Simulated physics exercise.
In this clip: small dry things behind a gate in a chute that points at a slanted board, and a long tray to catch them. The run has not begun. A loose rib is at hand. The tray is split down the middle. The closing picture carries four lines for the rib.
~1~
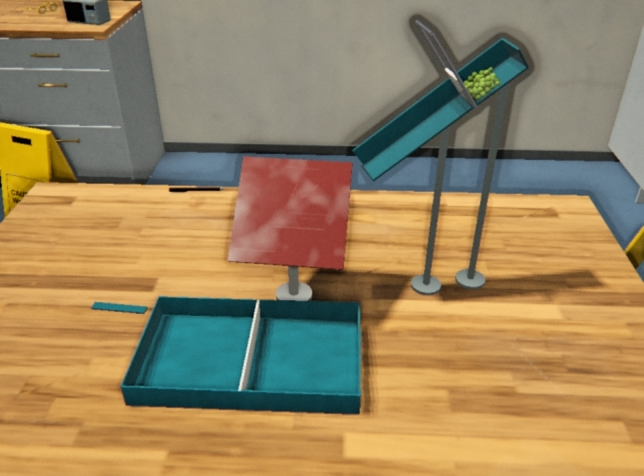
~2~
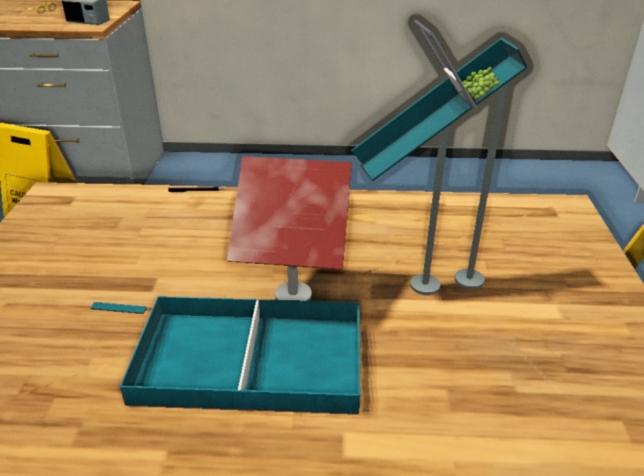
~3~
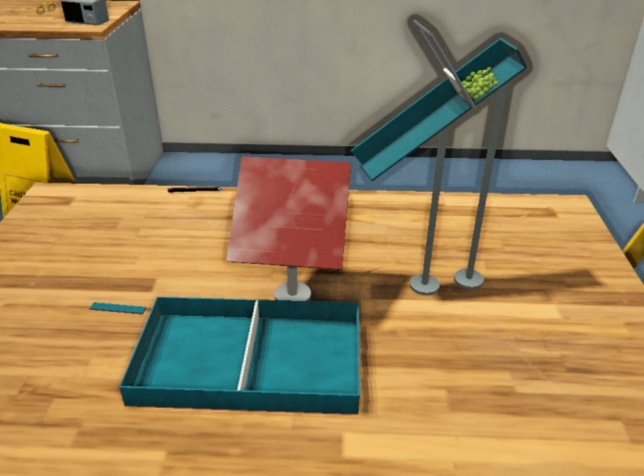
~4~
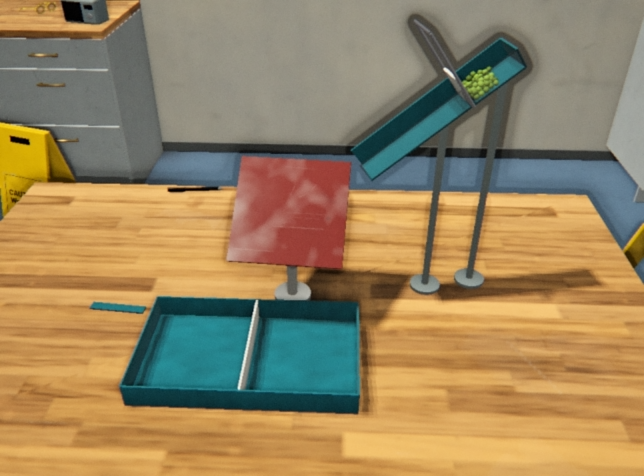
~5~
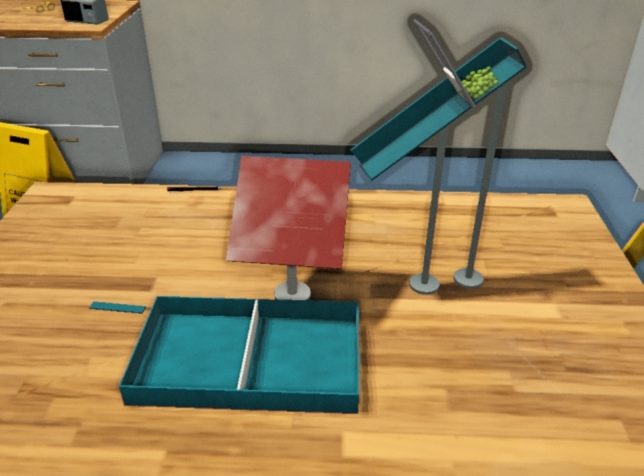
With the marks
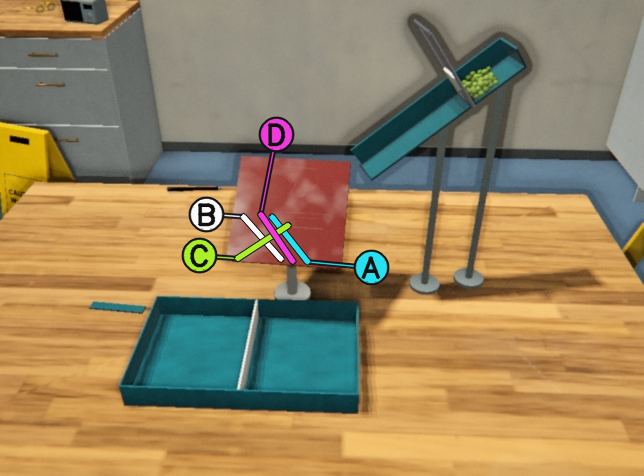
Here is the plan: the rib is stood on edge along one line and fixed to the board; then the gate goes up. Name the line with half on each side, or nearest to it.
The best line is C.
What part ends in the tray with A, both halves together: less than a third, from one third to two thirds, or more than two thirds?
Line A gives more than two thirds.
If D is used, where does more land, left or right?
Right.
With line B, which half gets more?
More lands on the right.
On the marked copy, line A from (272, 216) to (307, 261); line B from (243, 216) to (281, 259); line C from (288, 225) to (237, 258); line D from (260, 214) to (292, 261).
With A, of what is caught, about a tenth in the left half, almost all in the right.
With B, of what is caught, about a tenth in the left half, the larger part in the right.
With C, of what is caught, roughly two thirds in the left half, roughly a third in the right.
With D, of what is caught, just a few in the left half, almost all in the right.
